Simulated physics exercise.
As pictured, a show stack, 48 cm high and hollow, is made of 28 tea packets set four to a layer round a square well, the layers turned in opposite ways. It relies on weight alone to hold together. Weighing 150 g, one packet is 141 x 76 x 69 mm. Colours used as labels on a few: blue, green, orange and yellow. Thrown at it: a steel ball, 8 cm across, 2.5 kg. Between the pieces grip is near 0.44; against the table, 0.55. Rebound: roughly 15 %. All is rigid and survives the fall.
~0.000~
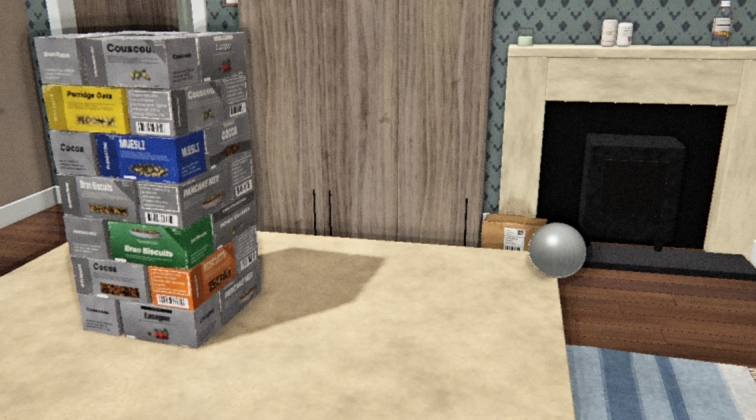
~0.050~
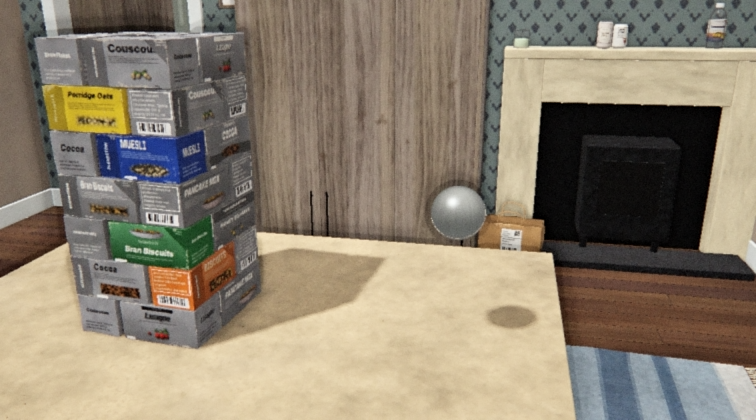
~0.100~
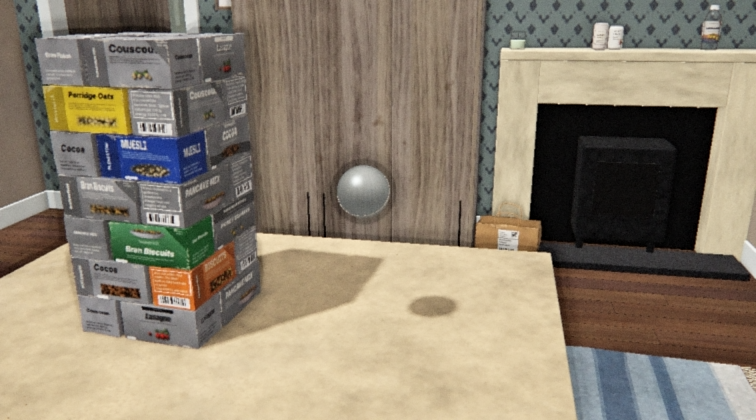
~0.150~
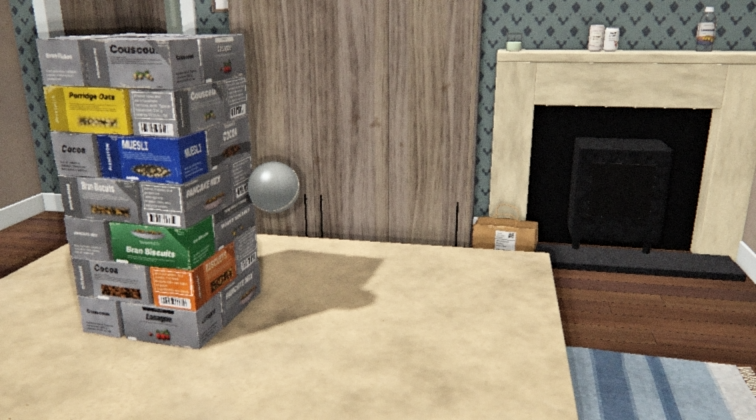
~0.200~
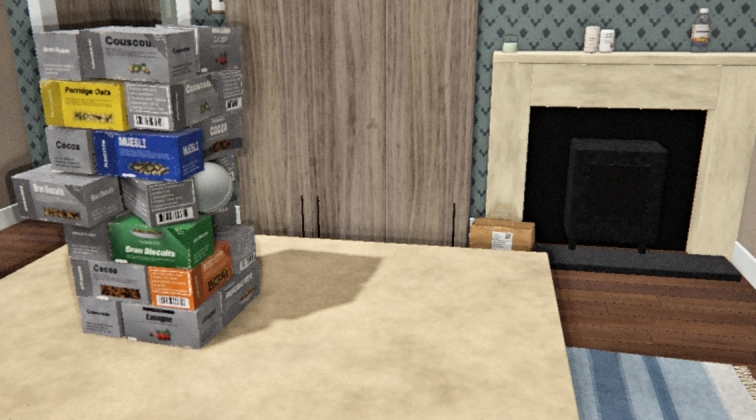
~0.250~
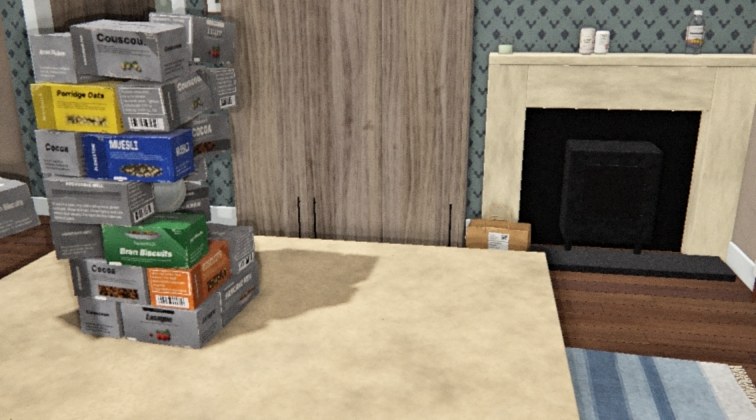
On a tabletop in a room with a fireplace, a grey ball flew in from the right and struck a tall stack of food boxes, pushing some out to the left and skewing the upper layers.
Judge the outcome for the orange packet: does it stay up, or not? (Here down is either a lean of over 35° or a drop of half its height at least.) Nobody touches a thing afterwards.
For the orange packet, the answer is it does.
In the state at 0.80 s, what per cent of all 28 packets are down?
By then 70 per cent.
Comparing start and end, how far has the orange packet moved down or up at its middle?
Its middle ends around 0 cm lower.
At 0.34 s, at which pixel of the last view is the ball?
Around (90, 219).
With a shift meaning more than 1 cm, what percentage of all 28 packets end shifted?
Result: 80 per cent.
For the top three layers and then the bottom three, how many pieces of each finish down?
12, then 4.
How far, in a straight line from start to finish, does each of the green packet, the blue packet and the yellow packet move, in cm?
Here green ends up 4 centimetres away, blue 38 centimetres and yellow 40 centimetres.
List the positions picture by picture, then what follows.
In the first frame (places mark the middle of the side facing us; the camera moves round a little), ball (557, 251) 51 cm from contact, 3.3 m/s; orange packet (215, 274); yellow packet (83, 109); blue packet (136, 159); nothing disturbed.
Ball (458, 213) 36 cm from contact, 3.1 m/s; orange packet (216, 274), in the second frame.
Ball (364, 191) 21 cm from contact, 3.0 m/s; orange packet (216, 275), in the third frame.
Ball (274, 187) 6 cm from contact, 3.0 m/s; orange packet (217, 275), in the fourth frame.
Ball (207, 187) after contact, 1.8 m/s; orange packet (214, 274) shifted 6 mm; yellow packet (80, 106) shifted 9 mm; steepest lean 3°, the packet at (123, 56); 19 disturbed, none down, in the fifth frame.
Ball (160, 190) after contact, 1.6 m/s; orange packet (213, 274) shifted 8 mm; blue packet (128, 159) shifted 20 mm; yellow packet (73, 109) shifted 17 mm; 22 disturbed, none down, in the sixth frame.
After 0.34 s, ball still moving; 7 of the 28 packets down; orange packet shifted 8 mm; yellow packet leaning 7°.
After 0.54 s, ball still moving; 18 of the 28 packets down; orange packet shifted 8 mm; yellow packet leaning 57°.
After 0.80 s, ball still moving; 20 of the 28 packets down; orange packet shifted 8 mm; yellow packet on its side.
After 1.42 s, ball still moving; 20 of the 28 packets down; orange packet shifted 8 mm; blue packet on its side.
By the end (2.2 s), ball rolling away; 20 of the 28 packets down; orange packet shifted 8 mm; blue packet on its side; yellow packet leaning 45°, 29 cm lower. As the last picture would show them, middles, orange packet near (191, 273), blue packet near (18, 384).
